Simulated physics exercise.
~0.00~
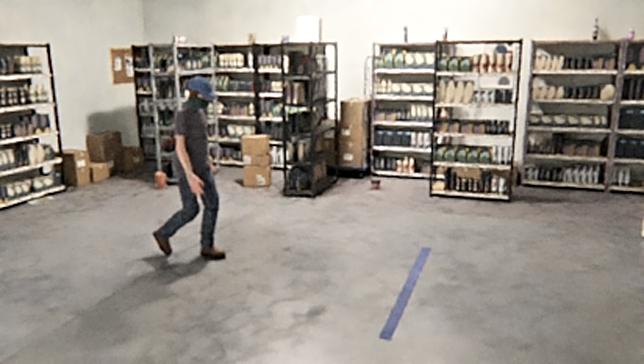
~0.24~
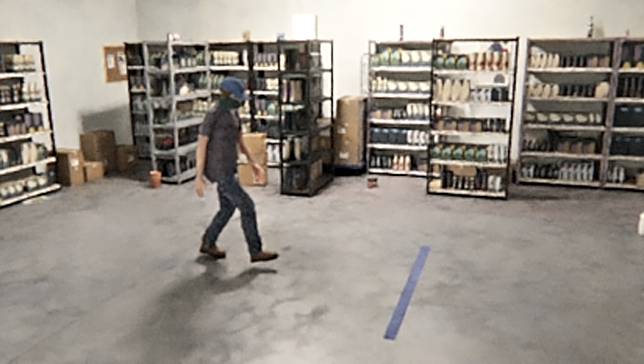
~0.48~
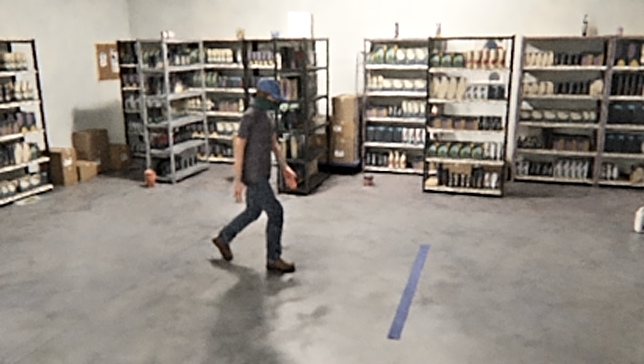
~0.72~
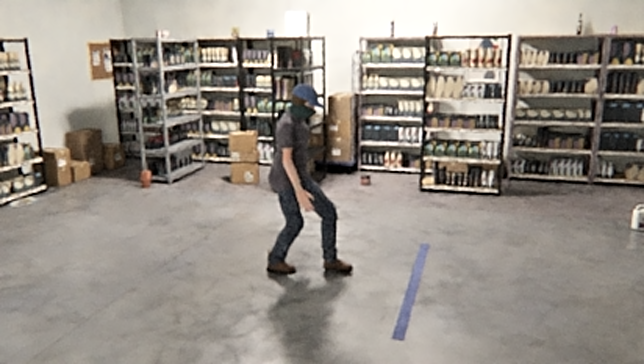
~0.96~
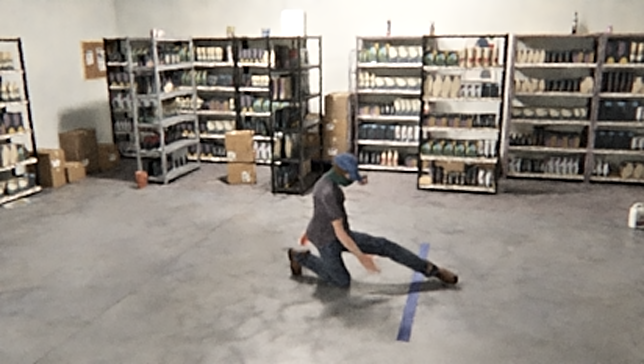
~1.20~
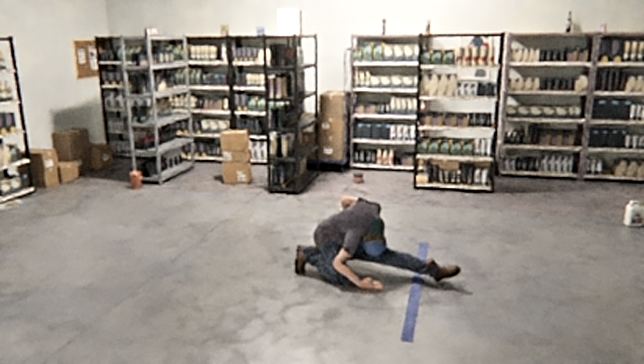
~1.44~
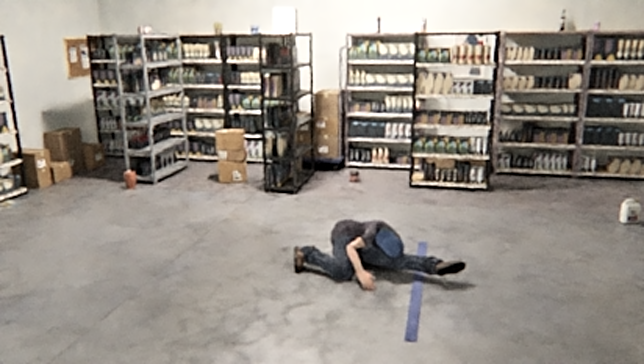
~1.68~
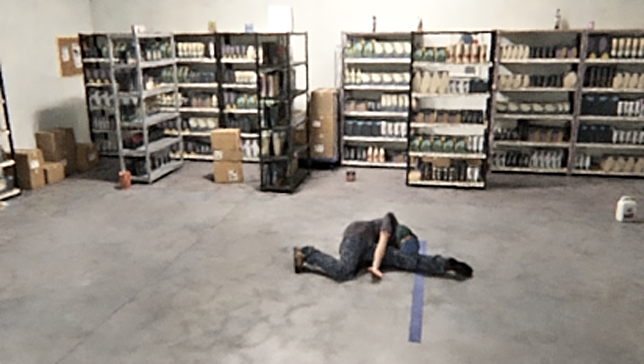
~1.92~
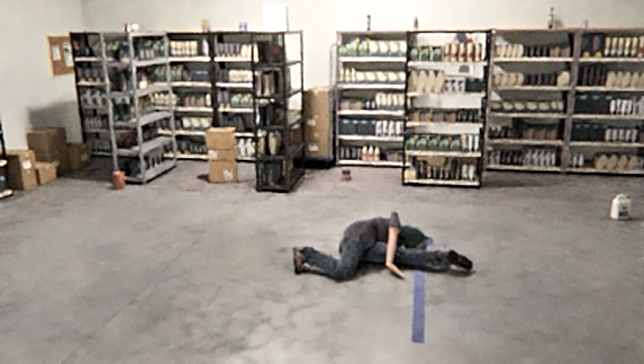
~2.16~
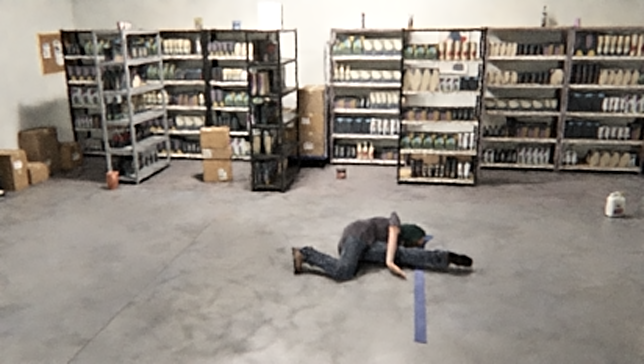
A person in a blue cap, dark grey shirt, jeans and brown shoes walks rightward across a grey concrete storeroom floor, seen from a raised view that drifts slightly sideways. Shelves packed with bottles line the pale back wall, brown boxes sit at the left and centre, and a blue strip lies on the floor ahead. Nearing the strip, the person's knees bend and the body drops, one leg stretching forward across its line. The torso folds down over the legs, arms reaching to the floor. The person ends still and crumpled, with hips, chest and head short of the strip.
